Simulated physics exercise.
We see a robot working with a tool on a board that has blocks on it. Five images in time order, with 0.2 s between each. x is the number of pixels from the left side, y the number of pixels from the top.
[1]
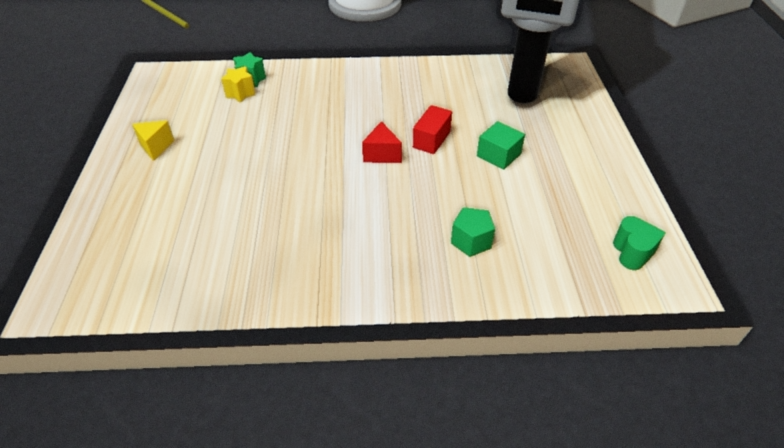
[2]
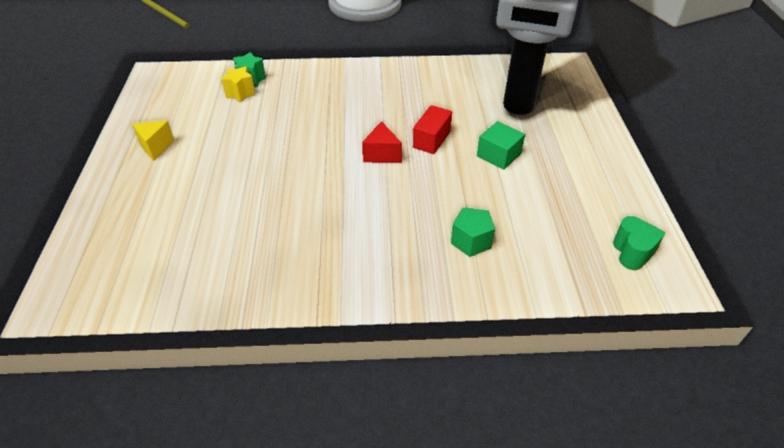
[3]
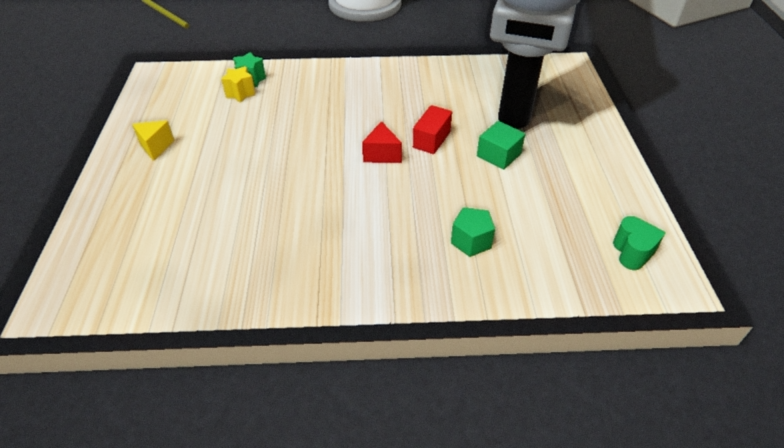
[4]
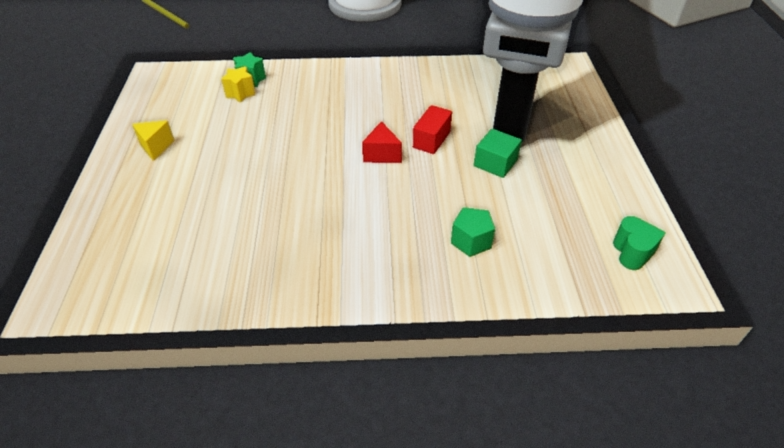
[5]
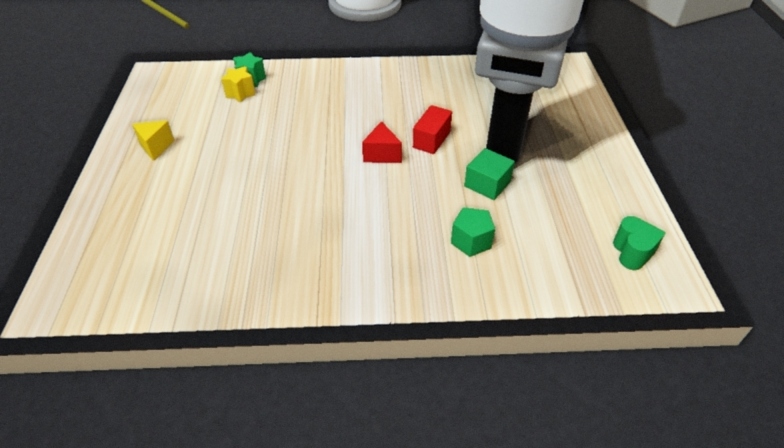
A light wooden board with dark edges lies on a dark grey surface, seen from above at an angle by a still camera. Yellow and green star-shaped blocks and a yellow triangle sit on the left, two red blocks near the middle, and three green blocks towards the right. A robot arm's black tool moves nearer, meets the green cube and pushes it slightly left towards the green pentagon.
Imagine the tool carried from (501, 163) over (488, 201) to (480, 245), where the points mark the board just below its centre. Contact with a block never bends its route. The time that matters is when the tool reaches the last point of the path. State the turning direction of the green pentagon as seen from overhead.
Rotation: Clockwise.
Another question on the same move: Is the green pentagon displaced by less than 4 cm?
No
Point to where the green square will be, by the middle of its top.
Expect it around (463, 250).
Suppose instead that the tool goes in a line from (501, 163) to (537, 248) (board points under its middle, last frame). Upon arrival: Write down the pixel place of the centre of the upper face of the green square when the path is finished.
It comes to (482, 180).
On the path given first. One third of the way, tool (493, 181); green square (480, 189).
Two thirds of the way, tool (486, 208); green pentagon (464, 247), turned 20° clockwise; green square (472, 218).
At the end, tool (481, 238); red rectangle unmoved; green pentagon (446, 279), turned 30° clockwise; green square (463, 250).
